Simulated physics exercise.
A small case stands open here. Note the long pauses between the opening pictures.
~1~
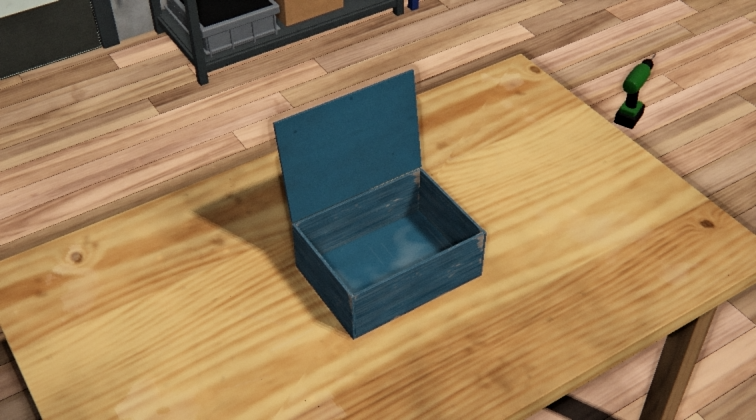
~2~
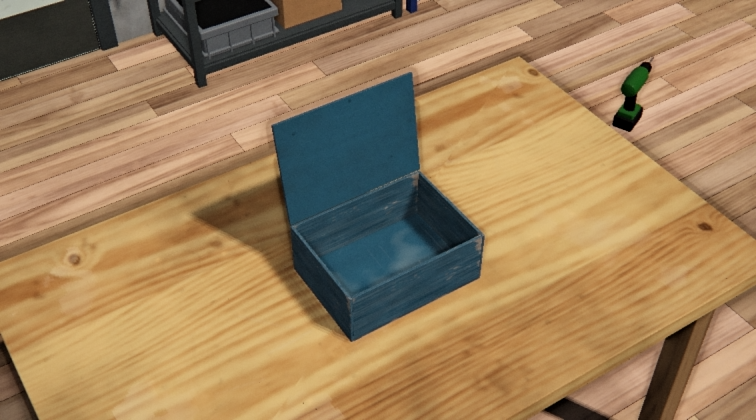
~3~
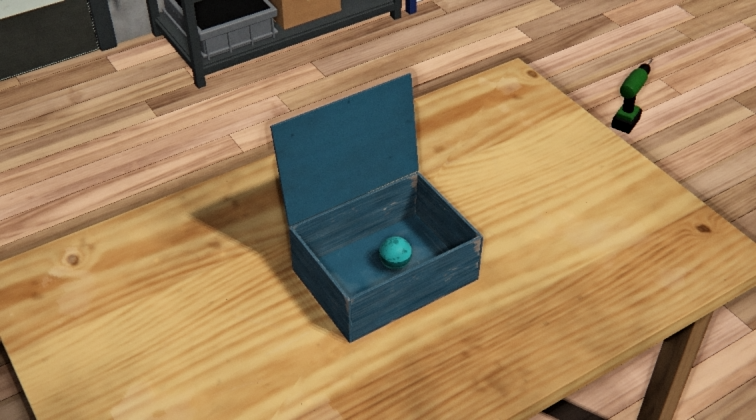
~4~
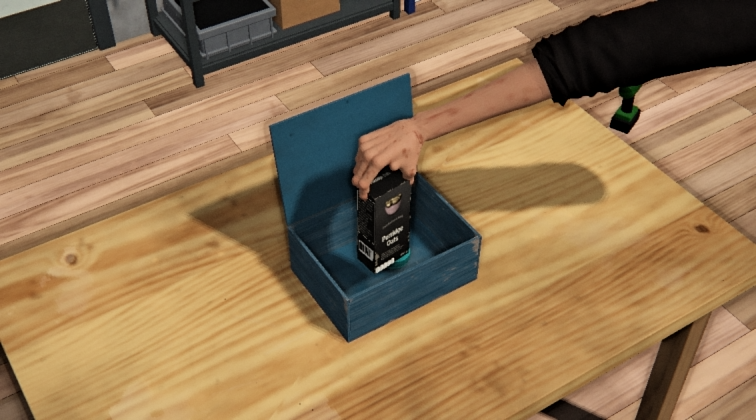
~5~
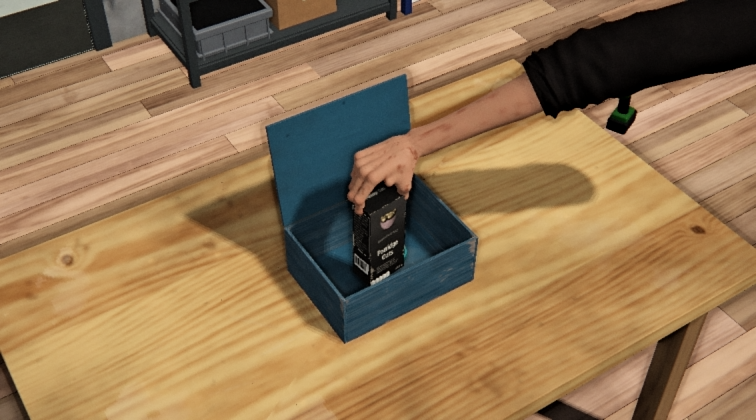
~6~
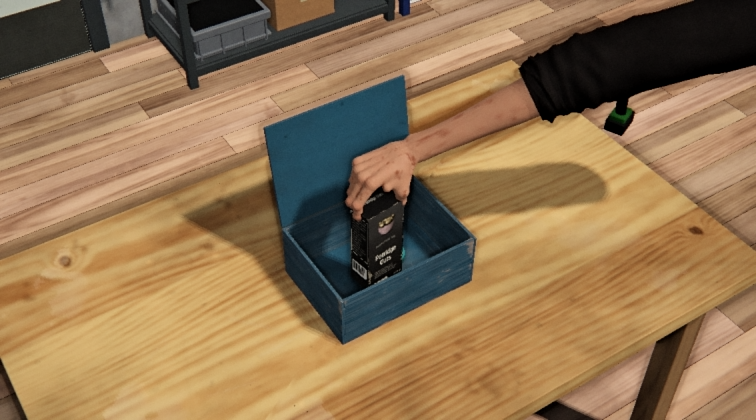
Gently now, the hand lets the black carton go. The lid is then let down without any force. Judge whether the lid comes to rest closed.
It does not; the lid stays raised.
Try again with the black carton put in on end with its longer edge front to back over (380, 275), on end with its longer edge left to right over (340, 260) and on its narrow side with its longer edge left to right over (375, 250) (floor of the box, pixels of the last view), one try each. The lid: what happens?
Results in order: Lid down, lid up, lid down.
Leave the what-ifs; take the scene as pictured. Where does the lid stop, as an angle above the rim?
Measured angle - around 30°.
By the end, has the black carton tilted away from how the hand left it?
Observation: The black carton keeps the set orientation.
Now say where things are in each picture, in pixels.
In the first picture, the last thing is not in view yet.
In the second picture, the last thing is not in view yet.
In the third picture, the last thing is not in view yet; turquoise ball (396, 253).
In the fourth picture, coming down; black carton (384, 220).
In the fifth picture, coming down; black carton (379, 234).
In the sixth picture, put in, still held; black carton (377, 239).
Then, 1.10 s after the last picture, lid starting down; black carton slid about its own width near (377, 265).
Then, 1.60 s after the last picture, lid 53° above the rim; black carton slid about its own width near (377, 265).
At rest, lid 30° above the rim; moved from the start, black carton; turquoise ball in place. Seen from the same camera at the end, black carton near (377, 265).
